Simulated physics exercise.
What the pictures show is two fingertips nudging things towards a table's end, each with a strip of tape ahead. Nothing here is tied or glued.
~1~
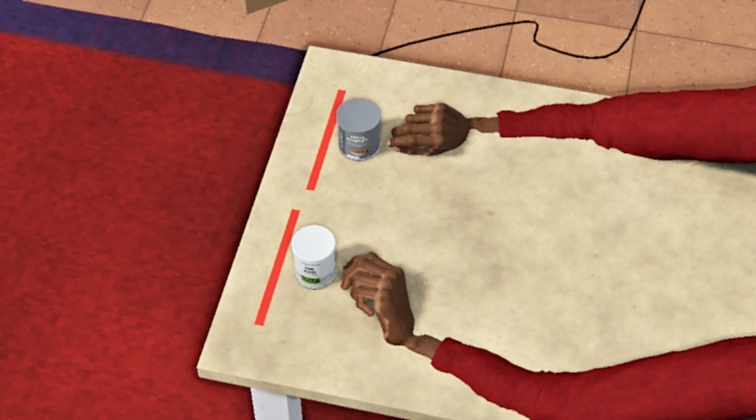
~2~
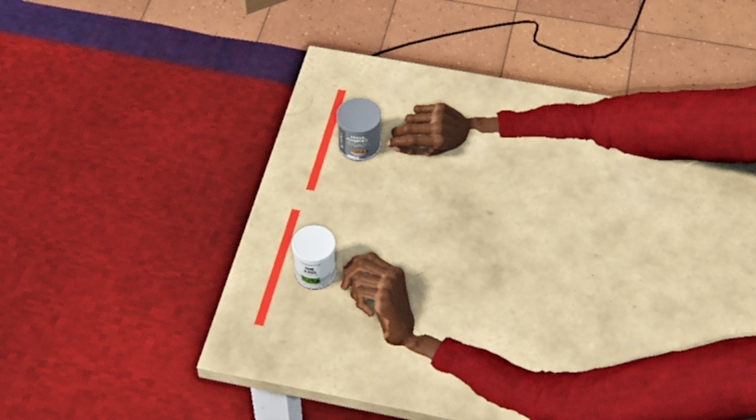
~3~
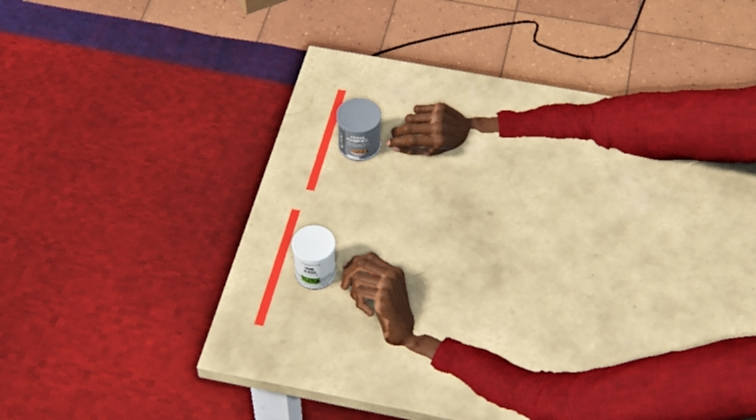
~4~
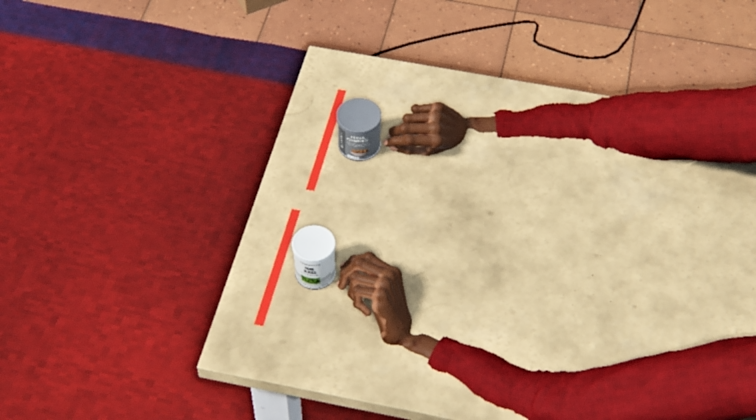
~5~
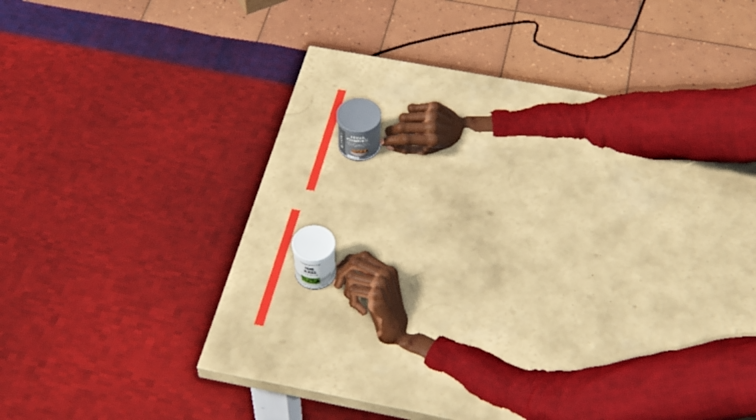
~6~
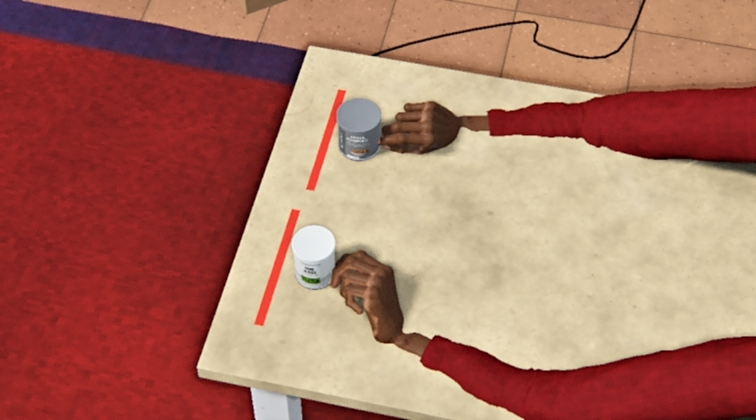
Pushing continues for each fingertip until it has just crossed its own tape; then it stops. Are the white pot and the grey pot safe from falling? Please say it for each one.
Well, the white pot remains on the tabletop, and the grey pot remains on the tabletop.
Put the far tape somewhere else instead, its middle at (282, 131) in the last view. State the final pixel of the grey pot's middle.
It comes to rest around (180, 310).
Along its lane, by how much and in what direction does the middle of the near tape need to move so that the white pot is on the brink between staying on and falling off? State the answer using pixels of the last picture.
16 pixels left, about.
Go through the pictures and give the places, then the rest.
The first frame shows white pot (315, 258); grey pot (359, 130).
The second frame shows grey pot (359, 130).
The third frame shows white pot (315, 258).
The fourth frame shows grey pot (359, 130).
The fifth frame shows white pot (315, 258).
The sixth frame shows white pot (315, 258); grey pot (359, 130).
Then, 0.44 s on from there, white pot displaced about its own width near (288, 253); grey pot displaced a little near (334, 126).
In the end, the white pot is still on the table, near (251, 246); the grey pot is still on the table, near (300, 120).
